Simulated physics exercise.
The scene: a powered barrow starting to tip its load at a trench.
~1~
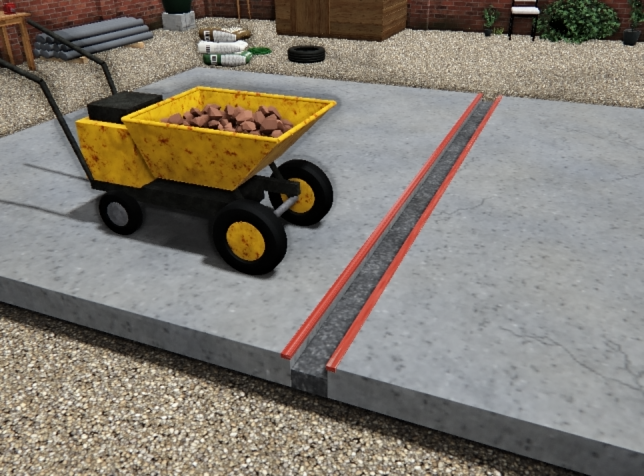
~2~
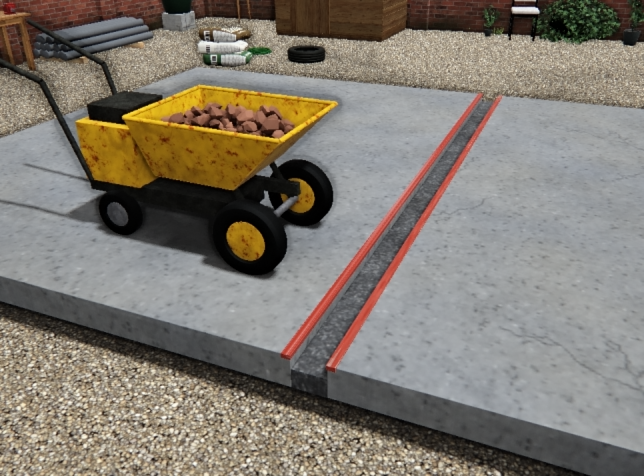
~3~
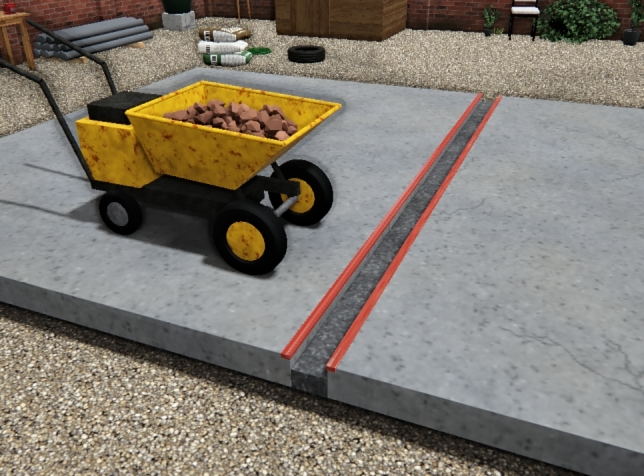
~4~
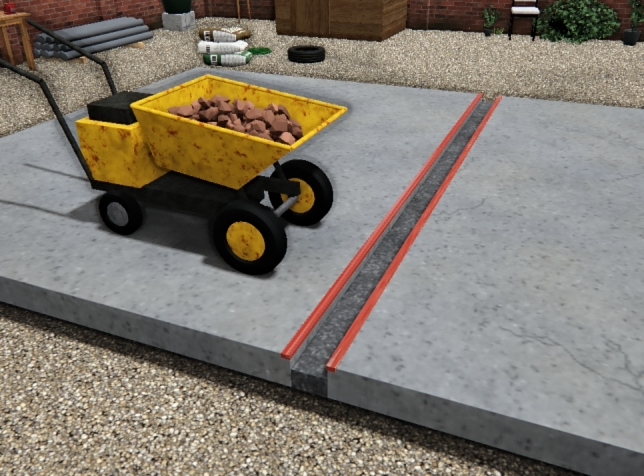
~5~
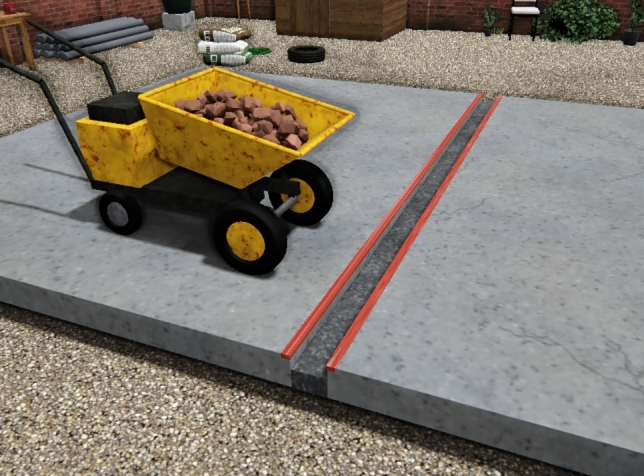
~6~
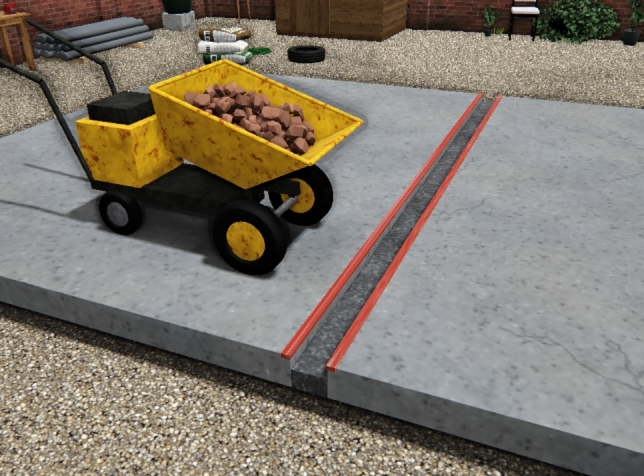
On a concrete slab in a gravel yard, a yellow powered barrow of rubble slowly tilting its skip toward a red-edged trench.
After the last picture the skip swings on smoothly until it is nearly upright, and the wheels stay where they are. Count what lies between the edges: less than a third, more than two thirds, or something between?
Between the edges lies under a third of the load.
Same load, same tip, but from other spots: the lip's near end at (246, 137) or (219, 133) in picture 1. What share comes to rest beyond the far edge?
About 40 and 20 per cent.
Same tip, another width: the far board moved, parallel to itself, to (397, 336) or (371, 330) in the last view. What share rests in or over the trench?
In turn 60 and 30 in a hundred.
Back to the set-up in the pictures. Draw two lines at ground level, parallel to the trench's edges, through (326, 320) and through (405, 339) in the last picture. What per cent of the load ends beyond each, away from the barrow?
Roughly 90 per cent, and 40 per cent.
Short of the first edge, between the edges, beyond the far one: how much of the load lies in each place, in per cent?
Short: 0 %, between: 15 %, beyond: 75 %.
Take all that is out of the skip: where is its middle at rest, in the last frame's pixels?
Around (431, 271).
Soon, skip tipped steeply; all in the skip.
A while on, skip tipped right over; about two thirds in the skip; a stray few in or heaped over the trench; about a quarter beyond it; a stray few falling.
Towards the end, skip tipped right over; a small part in the skip; a small part in or heaped over the trench; most beyond it.
Finally, skip tipped right over; a small part in the skip; a small part in or heaped over the trench; most beyond it.
